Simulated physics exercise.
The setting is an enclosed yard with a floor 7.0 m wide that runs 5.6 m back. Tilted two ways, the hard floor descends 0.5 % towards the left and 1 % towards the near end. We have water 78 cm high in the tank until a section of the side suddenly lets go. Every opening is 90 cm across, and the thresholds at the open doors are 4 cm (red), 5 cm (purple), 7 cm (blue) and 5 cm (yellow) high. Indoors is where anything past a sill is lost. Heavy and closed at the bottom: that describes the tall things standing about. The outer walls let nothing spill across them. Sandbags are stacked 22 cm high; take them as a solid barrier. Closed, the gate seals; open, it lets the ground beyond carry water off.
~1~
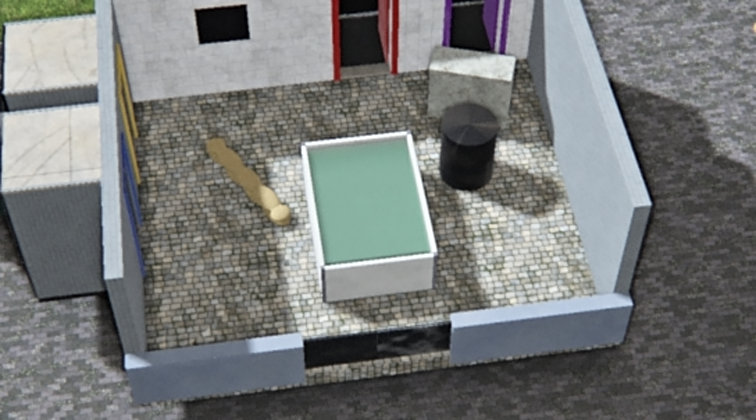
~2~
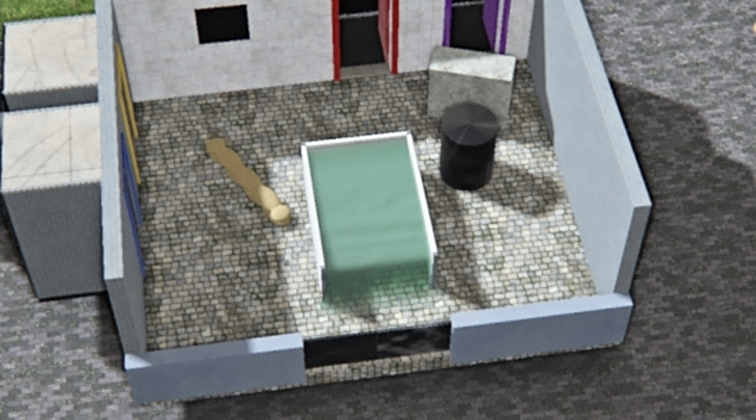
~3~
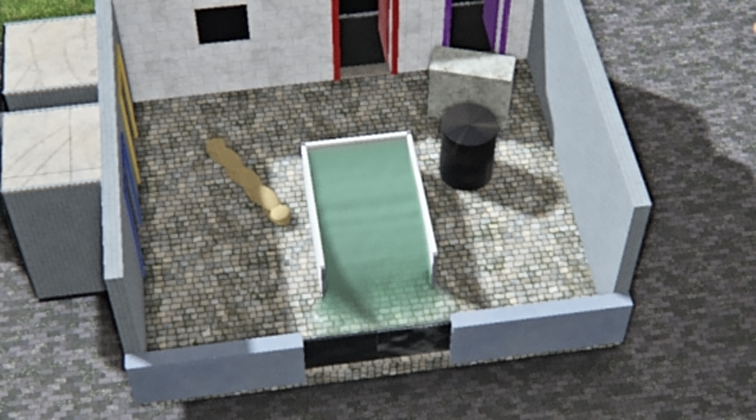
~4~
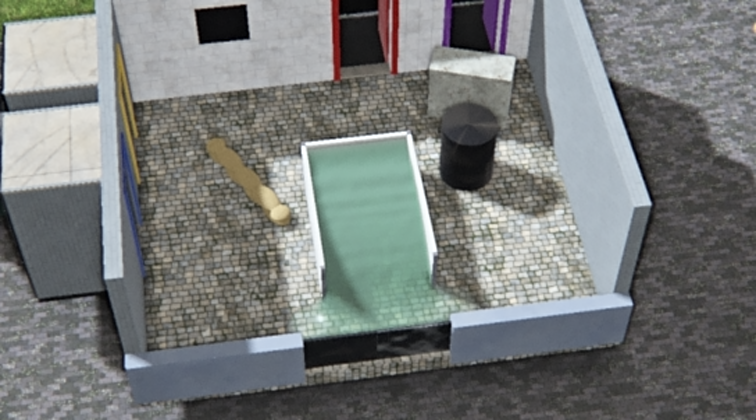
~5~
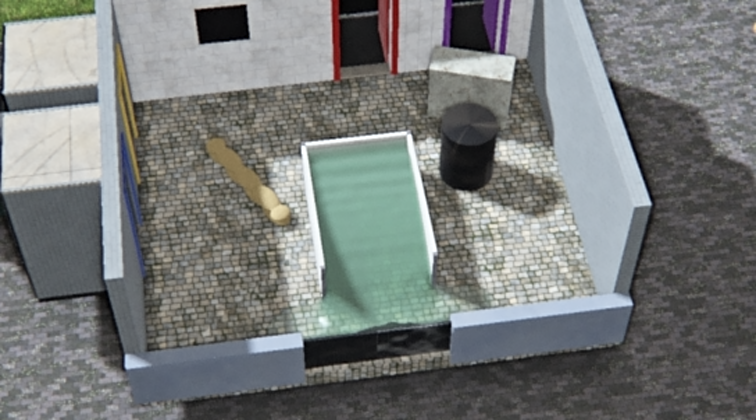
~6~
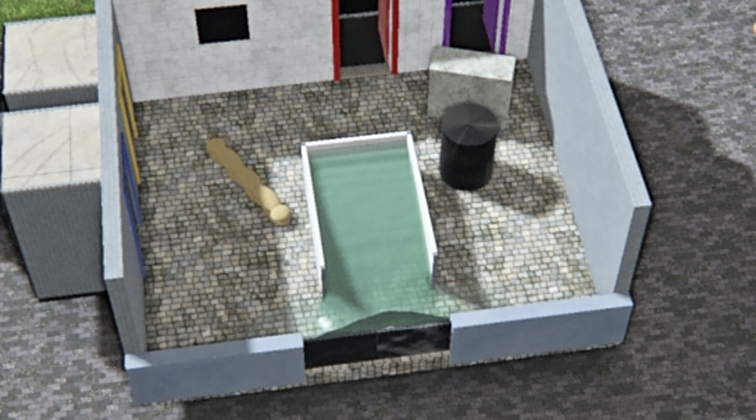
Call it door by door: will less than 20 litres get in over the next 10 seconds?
Red door - no, 20 litres or more; purple door - no, 20 litres or more; blue door - no, 20 litres or more; yellow door - no, 20 litres or more.
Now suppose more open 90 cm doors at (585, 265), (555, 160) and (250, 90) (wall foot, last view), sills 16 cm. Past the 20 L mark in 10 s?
Note, doorways in listed order: Goes beyond, stays short, stays short.
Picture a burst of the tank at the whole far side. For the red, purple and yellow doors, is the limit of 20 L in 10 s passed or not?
Then: Red beyond it, purple beyond it, yellow beyond it.
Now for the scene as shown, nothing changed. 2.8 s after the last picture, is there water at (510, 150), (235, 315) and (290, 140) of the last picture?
First spot soaked, second soaked, third bone dry.
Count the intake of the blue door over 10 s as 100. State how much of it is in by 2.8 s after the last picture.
Estimate: Around 45 per cent.
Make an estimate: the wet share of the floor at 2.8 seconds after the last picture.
Close to 60 in a hundred.
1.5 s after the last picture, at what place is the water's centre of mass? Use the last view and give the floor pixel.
Centre: Roughly (373, 288) px.
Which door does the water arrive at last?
It would be the red one.
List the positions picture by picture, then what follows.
The first picture shows the tank at (367, 201) is whole and still, 78 cm deep.
In the second picture, the front is at (319, 304), 0.9 m from the gap at (379, 283); 0.3 m2 of floor is under water; 78 cm left at the back of the tank.
In the third picture, the front is at (314, 325), 1.1 m from the gap at (379, 284); 1.4 m2 of floor is under water; 78 cm left at the back of the tank.
In the fourth picture, the front is at a hidden place, 1.5 m from the gap at (379, 285); 2.4 m2 of floor is under water; 77 cm left at the back of the tank.
In the fifth picture, the front is at a hidden place, 1.9 m from the gap at (379, 285); 3.0 m2 of floor is under water; 70 cm left at the back of the tank.
In the sixth picture, the front is at a hidden place, 2.3 m from the gap at (379, 285); 3.1 m2 of floor is under water; 65 cm left at the back of the tank.
Then, 0.7 s after the last picture water covers 20 % of the floor and is deepest (58 cm) near (378, 350); red door not reached, purple door not reached, blue door not reached, yellow door not reached.
Then, 1.5 s after the last picture water covers 35 % of the floor and is deepest (46 cm) near (150, 380); red door not reached, purple door not reached, blue door 8 cm at the sill, 0 L in, yellow door not reached.
Then, 2.8 s after the last picture water covers 60 % of the floor and is deepest (31 cm) near (150, 380); red door not reached, purple door not reached, blue door 13 cm at the sill, 19 L in, yellow door 6 cm at the sill, 0 L in.
Then, 5.3 s after the last picture water covers 95 % of the floor and is deepest (18 cm) near (137, 142); red door 8 cm at the sill, 3 L in, purple door 10 cm at the sill, 26 L in, blue door 8 cm at the sill, 38 L in, yellow door 12 cm at the sill, 9 L in.
Then, 9.3 s after the last picture water covers 95 % of the floor and is deepest (14 cm) near (260, 177); red door 9 cm at the sill, 61 L in, purple door 5 cm at the sill, 54 L in, blue door 9 cm at the sill, 42 L in, yellow door 9 cm at the sill, 92 L in.
